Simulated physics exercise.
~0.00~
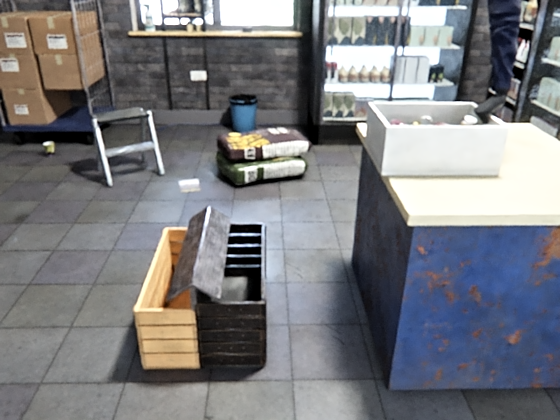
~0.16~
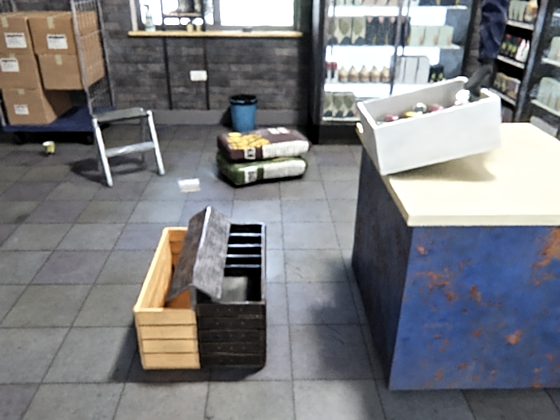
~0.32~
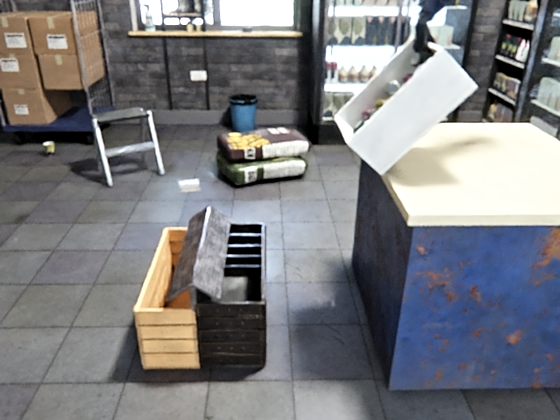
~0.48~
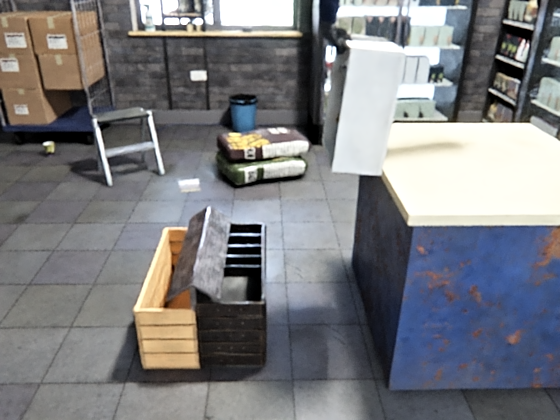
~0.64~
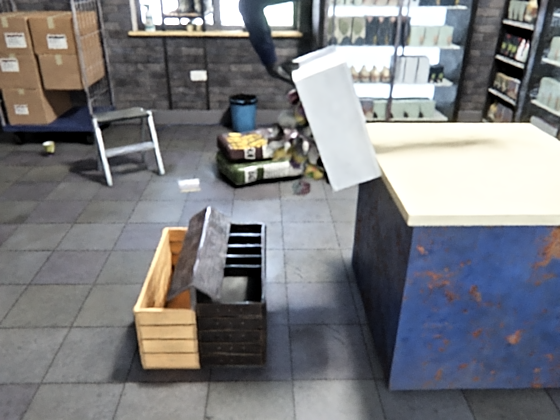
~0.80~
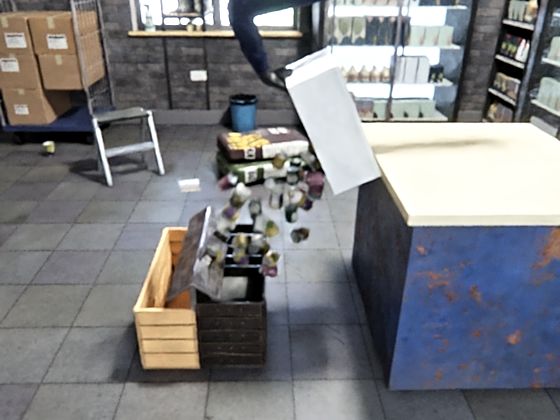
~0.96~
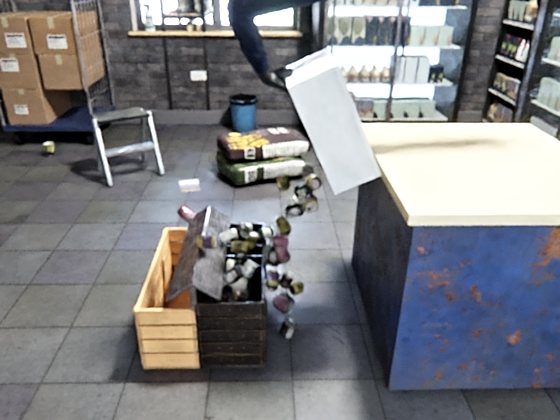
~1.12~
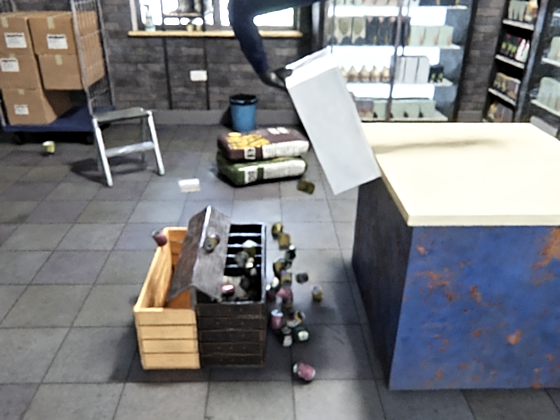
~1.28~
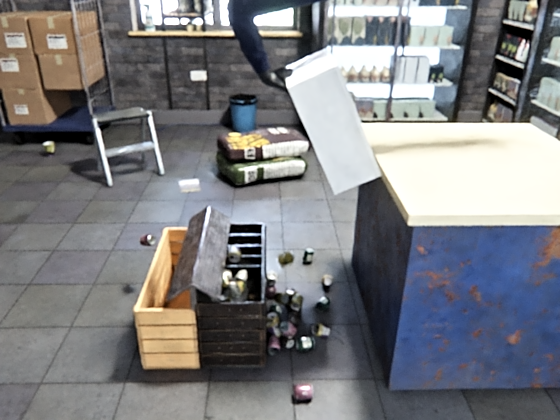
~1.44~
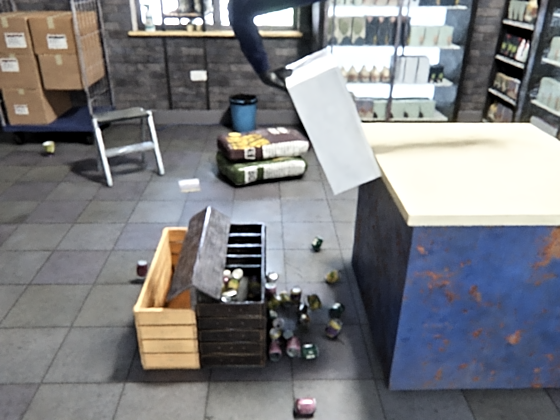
White crate tipping off a blue bench beside a gloved hand, spilling mini cans into a black tub and across the floor.
